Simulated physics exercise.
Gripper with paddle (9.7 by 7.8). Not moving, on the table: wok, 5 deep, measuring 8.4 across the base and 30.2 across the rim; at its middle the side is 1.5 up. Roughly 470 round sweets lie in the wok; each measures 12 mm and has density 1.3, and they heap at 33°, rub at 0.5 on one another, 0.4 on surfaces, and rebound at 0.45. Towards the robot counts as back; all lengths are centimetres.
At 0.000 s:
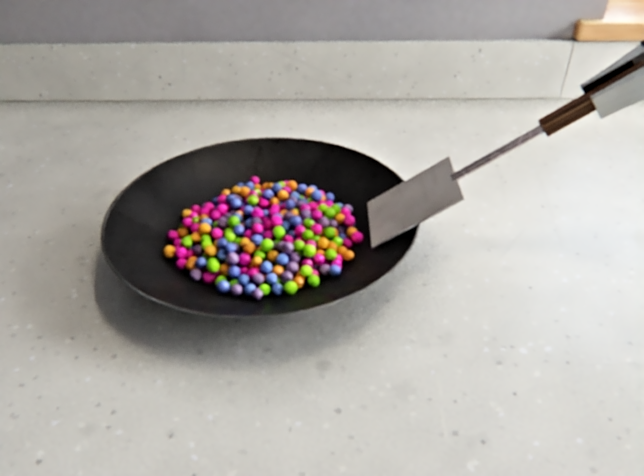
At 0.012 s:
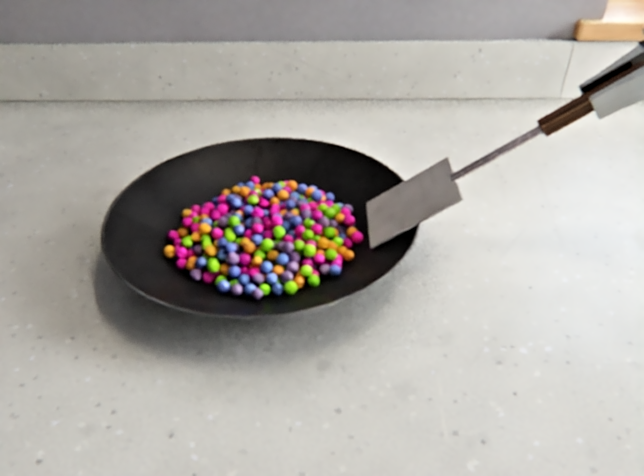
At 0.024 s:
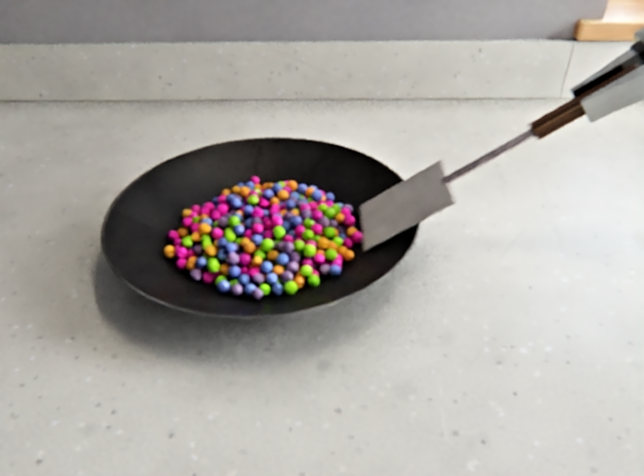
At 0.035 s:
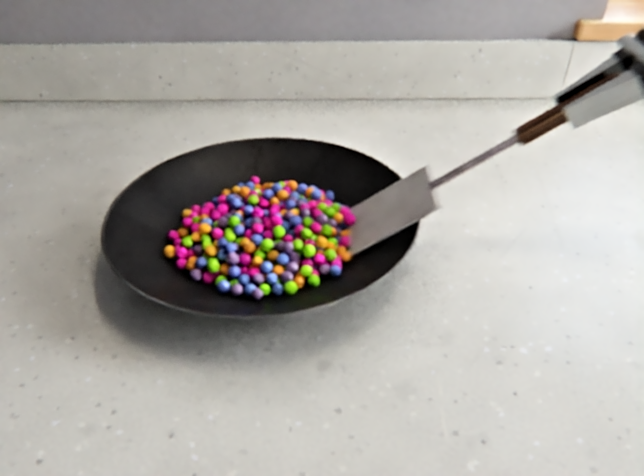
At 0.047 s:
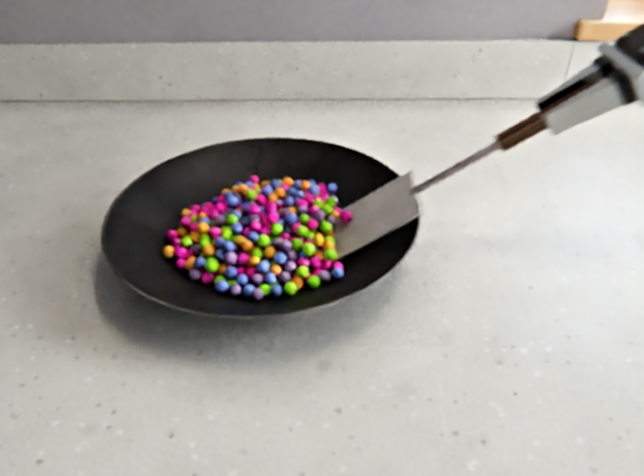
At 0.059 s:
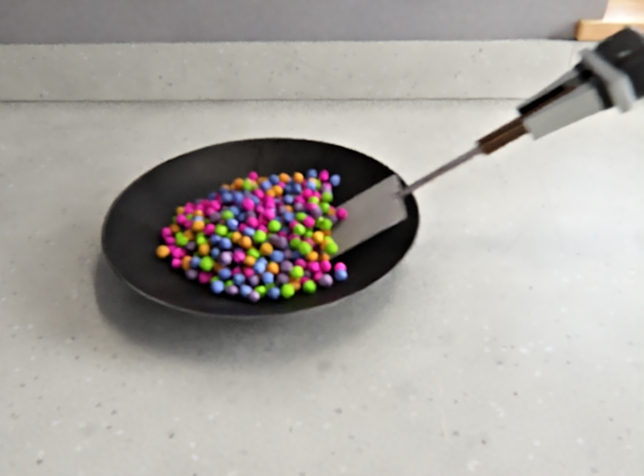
A shallow black wok full of small round sweets sits on a pale speckled countertop, seen from slightly above by a still camera, with a grey wall behind. The sweets, pink, blue, green, orange and purple, lie heaped in the middle, and a flat metal paddle on a gripper slants in from the right. The paddle slides down and left into the heap, nudging the nearest sweets.
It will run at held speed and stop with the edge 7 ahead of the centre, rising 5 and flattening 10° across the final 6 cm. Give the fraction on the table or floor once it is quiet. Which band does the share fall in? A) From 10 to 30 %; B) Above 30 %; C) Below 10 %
From 10 to 30 %.
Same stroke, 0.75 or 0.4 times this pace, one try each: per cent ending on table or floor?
Roughly 15 per cent on the first try and 0 per cent on the second.
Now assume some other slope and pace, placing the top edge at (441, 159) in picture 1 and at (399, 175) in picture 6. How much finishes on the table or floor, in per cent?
Around 15 per cent finishes there.
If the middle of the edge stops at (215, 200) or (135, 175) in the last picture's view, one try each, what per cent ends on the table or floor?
Respectively some 20 and 40 percent end on the table or floor.
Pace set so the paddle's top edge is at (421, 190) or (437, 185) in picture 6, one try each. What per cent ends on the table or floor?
Some 10 and 0 per cent.
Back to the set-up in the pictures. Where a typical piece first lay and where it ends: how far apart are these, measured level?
Around 6 cm, measured level.
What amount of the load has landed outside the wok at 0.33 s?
About 10 per cent.
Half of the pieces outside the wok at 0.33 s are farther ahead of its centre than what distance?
Distance ahead of centre: Approx. 26 cm.
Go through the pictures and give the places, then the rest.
The first frame shows paddle top edge at (457, 176), sloping 35°; upper third of the load around (269, 223), from x 170 to 355, top at y 180; 468 in the wok.
The second frame shows paddle top edge at (455, 177), sloping 35°; upper third of the load around (269, 223), from x 170 to 355, top at y 180.
The third frame shows paddle top edge at (448, 180), sloping 35°; upper third of the load around (269, 223), from x 170 to 355, top at y 180.
The fourth frame shows paddle top edge at (434, 185), sloping 35°; upper third of the load around (271, 223), from x 170 to 350, top at y 180.
The fifth frame shows paddle top edge at (417, 191), sloping 35°; upper third of the load around (270, 221), from x 170 to 345, top at y 180.
The sixth frame shows paddle top edge at (400, 195), sloping 35°; upper third of the load around (266, 219), from x 160 to 340, top at y 175; 468 in the wok.
By 0.09 s, sloping 35°, highest piece 8 above the table; 468 in the wok.
By 0.12 s, sloping 33°, highest piece 10 above the table; 466 in the wok, 2 on the blade or in flight.
By 0.33 s, sloping 25°, highest piece 19 above the table; 366 in the wok, 40 on the table or floor, 62 on the blade or in flight.
By 1.38 s, sloping 25°, highest piece 5 above the table; 364 in the wok, 104 on the table or floor.
Final count, 364 in the wok, 104 on the table or floor. That is 22 % on the table or floor.
